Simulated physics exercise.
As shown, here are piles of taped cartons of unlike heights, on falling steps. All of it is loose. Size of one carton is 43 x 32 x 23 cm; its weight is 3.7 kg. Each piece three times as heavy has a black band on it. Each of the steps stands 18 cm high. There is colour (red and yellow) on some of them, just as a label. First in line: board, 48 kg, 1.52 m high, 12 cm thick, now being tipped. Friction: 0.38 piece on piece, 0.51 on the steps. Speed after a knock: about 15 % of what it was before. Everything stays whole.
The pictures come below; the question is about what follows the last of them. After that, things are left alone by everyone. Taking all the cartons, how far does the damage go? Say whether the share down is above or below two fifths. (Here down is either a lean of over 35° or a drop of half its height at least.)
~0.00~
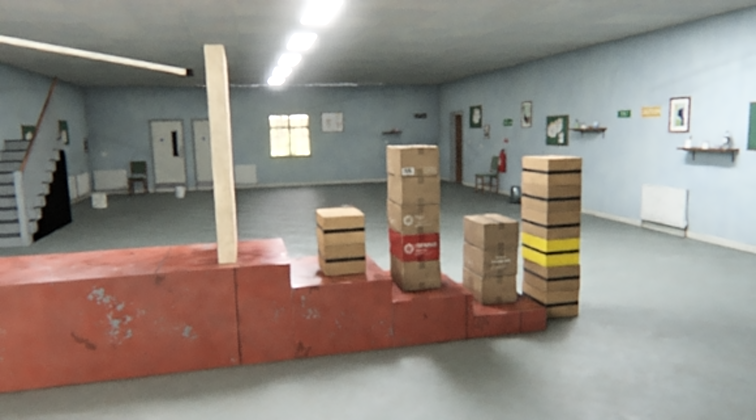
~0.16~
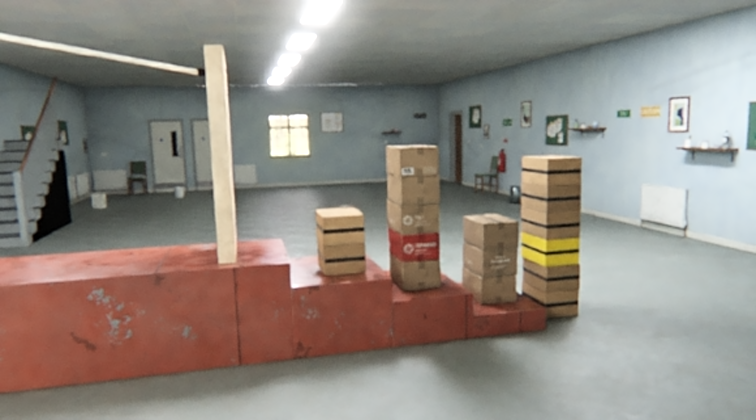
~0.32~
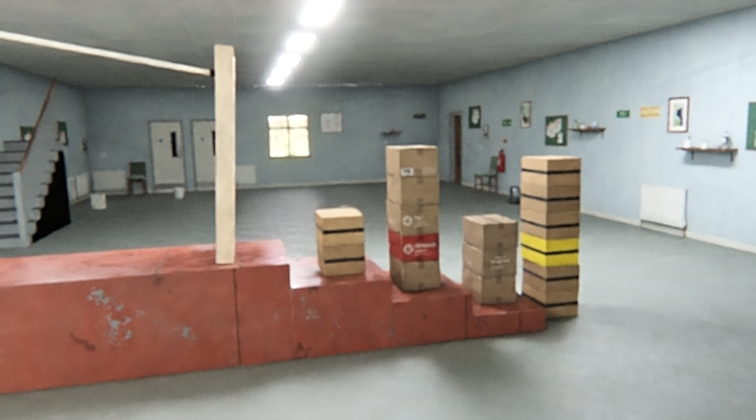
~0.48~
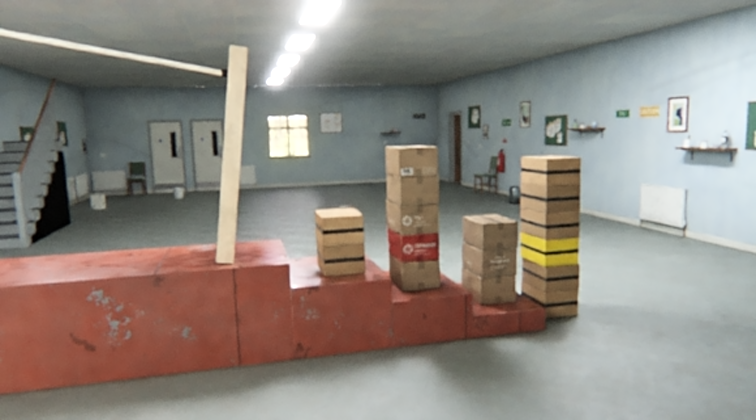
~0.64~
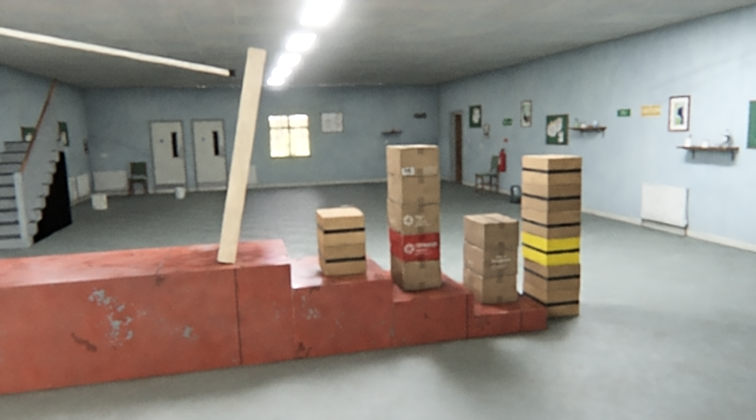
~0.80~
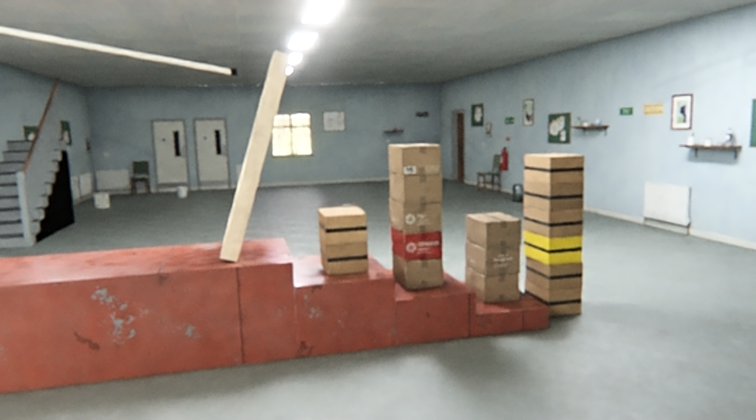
My bet is it fails to hit two fifths.
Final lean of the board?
Roughly 70 degrees off upright.
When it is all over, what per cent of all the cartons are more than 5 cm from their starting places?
Shifted fraction is 5 per cent.
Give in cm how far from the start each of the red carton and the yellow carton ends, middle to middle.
For red it's roughly 0 cm, and for yellow it's roughly 0 cm.
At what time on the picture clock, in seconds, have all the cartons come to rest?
Close to 2.5 s.
After 1.16 s, board 48° from upright; none of the 16 cartons down.
After 1.58 s, board 67° from upright; none of the 16 cartons down, 5 disturbed; red carton 4° from how it stood.
After 2.24 s, board 68° from upright; 1 of the 16 cartons down.
In the end (2.8 s), board 68° from upright; 1 of the 16 cartons down; red carton unmoved; yellow carton unmoved. That is 6 per cent. From the last view, middles, red carton near (417, 241), yellow carton near (552, 246).
